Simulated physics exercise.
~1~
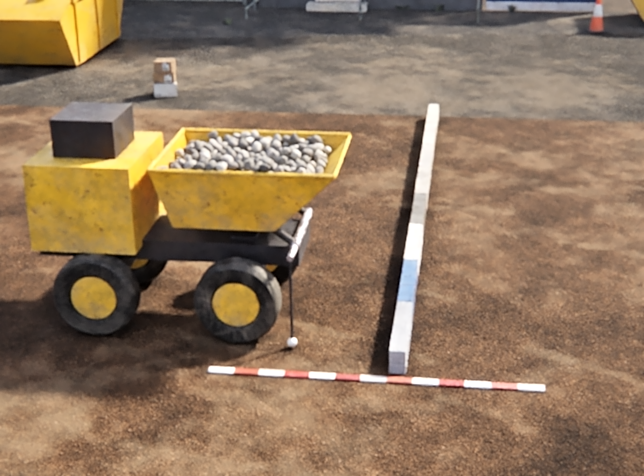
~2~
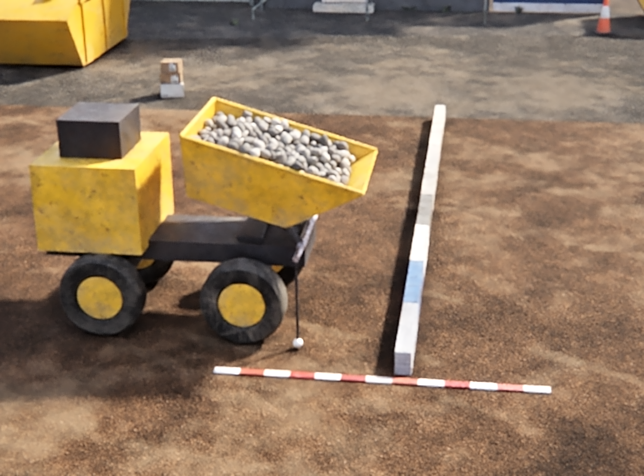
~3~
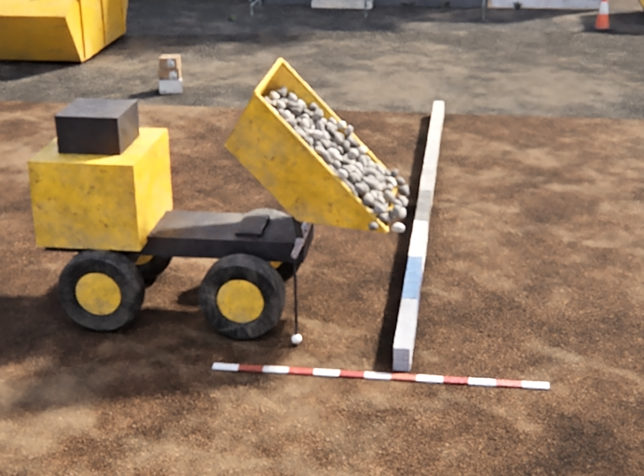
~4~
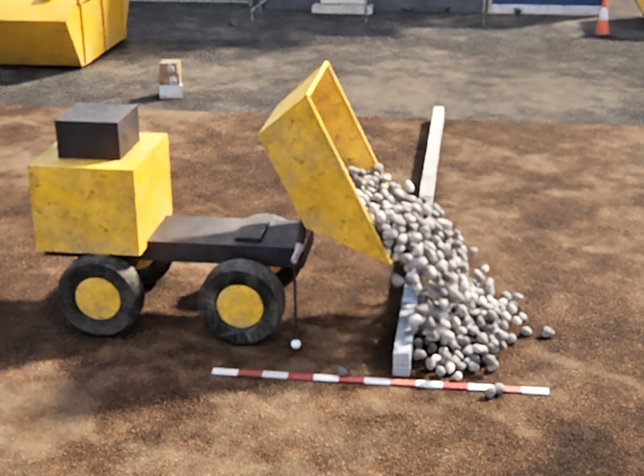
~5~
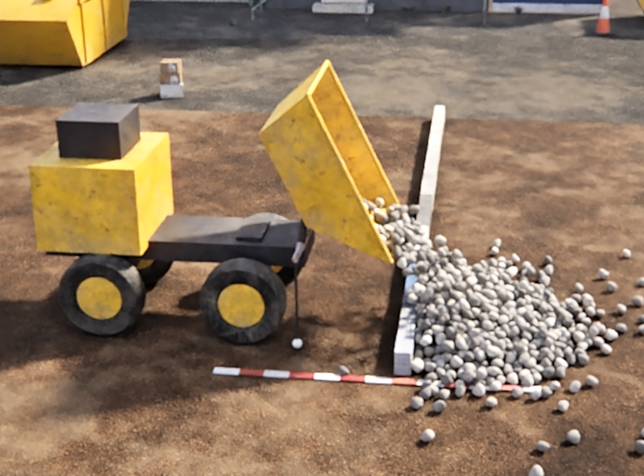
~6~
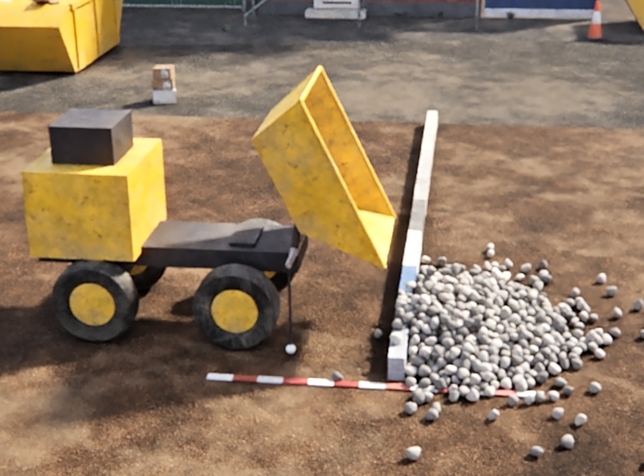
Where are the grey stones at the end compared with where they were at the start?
At the start the stones are piled in the dumper's yellow body, and by the end nearly all of them lie in a spread heap on the ground to the right, beyond the kerb.
